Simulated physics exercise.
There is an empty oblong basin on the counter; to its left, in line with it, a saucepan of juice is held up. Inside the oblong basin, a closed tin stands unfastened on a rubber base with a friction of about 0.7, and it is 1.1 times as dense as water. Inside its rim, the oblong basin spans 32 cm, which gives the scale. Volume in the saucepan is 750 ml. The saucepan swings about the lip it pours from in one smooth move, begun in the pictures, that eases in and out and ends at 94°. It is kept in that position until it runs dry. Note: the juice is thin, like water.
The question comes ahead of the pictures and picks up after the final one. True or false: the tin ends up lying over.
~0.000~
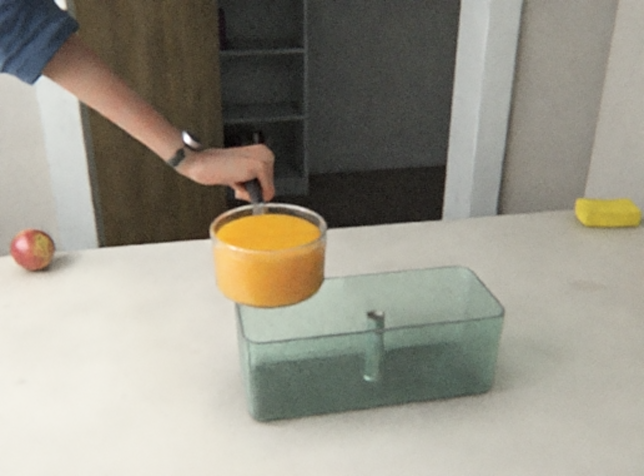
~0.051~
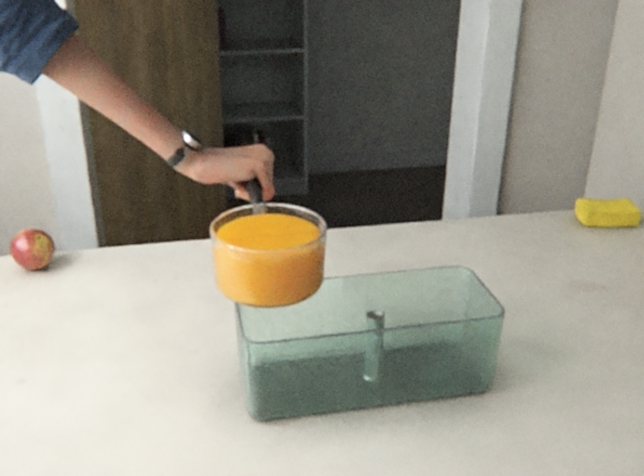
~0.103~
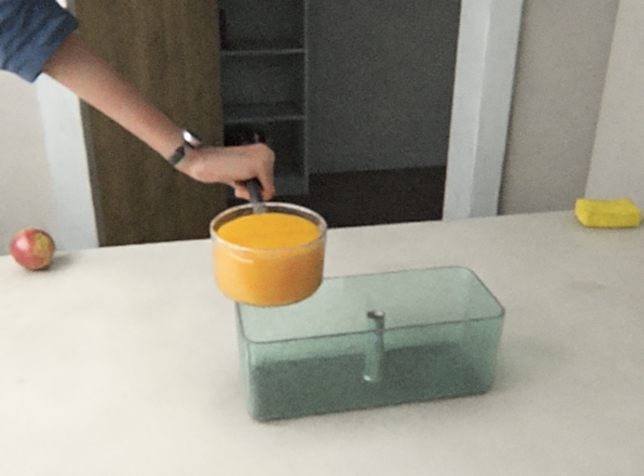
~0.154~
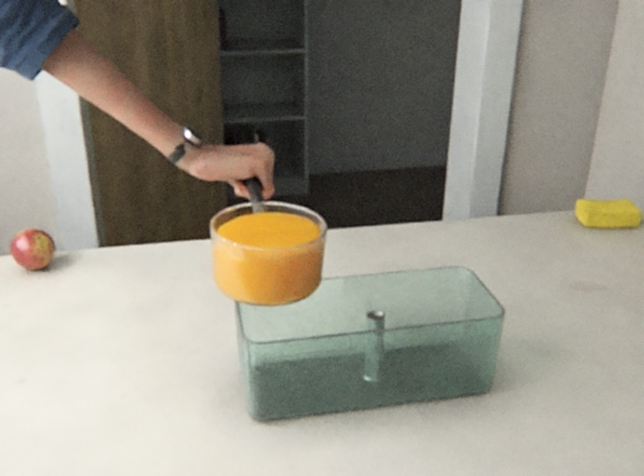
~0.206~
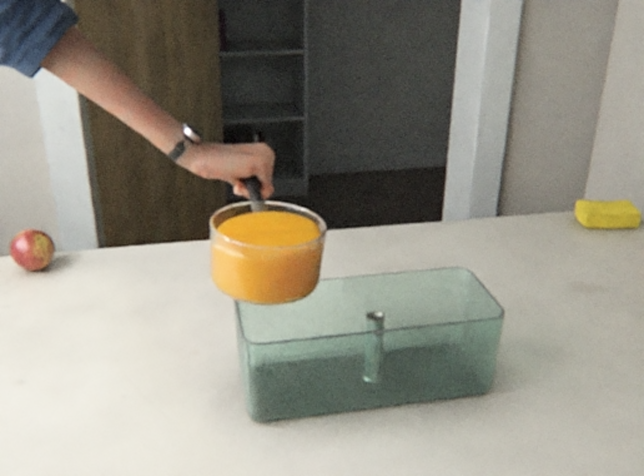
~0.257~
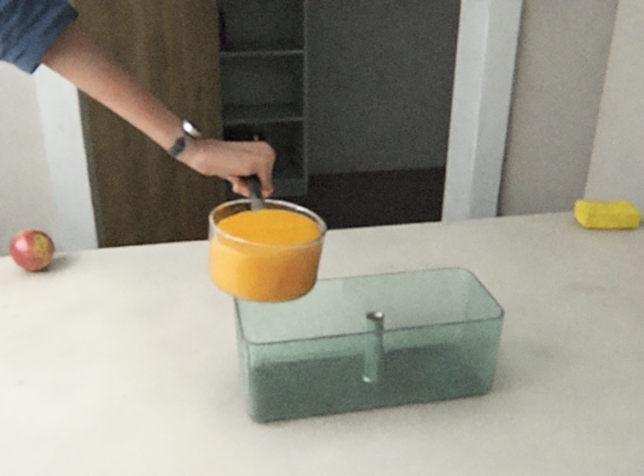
False.
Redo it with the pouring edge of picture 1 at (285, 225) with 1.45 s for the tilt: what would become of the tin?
After that, the tin overturns.
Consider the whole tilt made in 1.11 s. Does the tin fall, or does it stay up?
The tin stays balanced.
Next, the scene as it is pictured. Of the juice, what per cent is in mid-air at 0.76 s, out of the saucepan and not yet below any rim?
Around 20 in a hundred.
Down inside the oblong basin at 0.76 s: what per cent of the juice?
7 %, give or take.
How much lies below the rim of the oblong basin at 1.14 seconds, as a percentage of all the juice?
About 62 %.
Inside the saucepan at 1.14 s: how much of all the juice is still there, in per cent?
20 %.
Then, 0.76 s in, the tilt is 51° and 72 per cent is still to pour; the tin stands where it began.
Then, 1.14 s in, the tilt is 84° and 21 per cent is still to pour; the tin stands where it began.
Then, 1.53 s in, the tilt is 94° and 3 per cent is still to pour; the tin stands where it began.
Then, 1.95 s in, the tilt is 94° and 1 per cent is still to pour; the tin stands where it began.
Finally, the tin stands where it began.
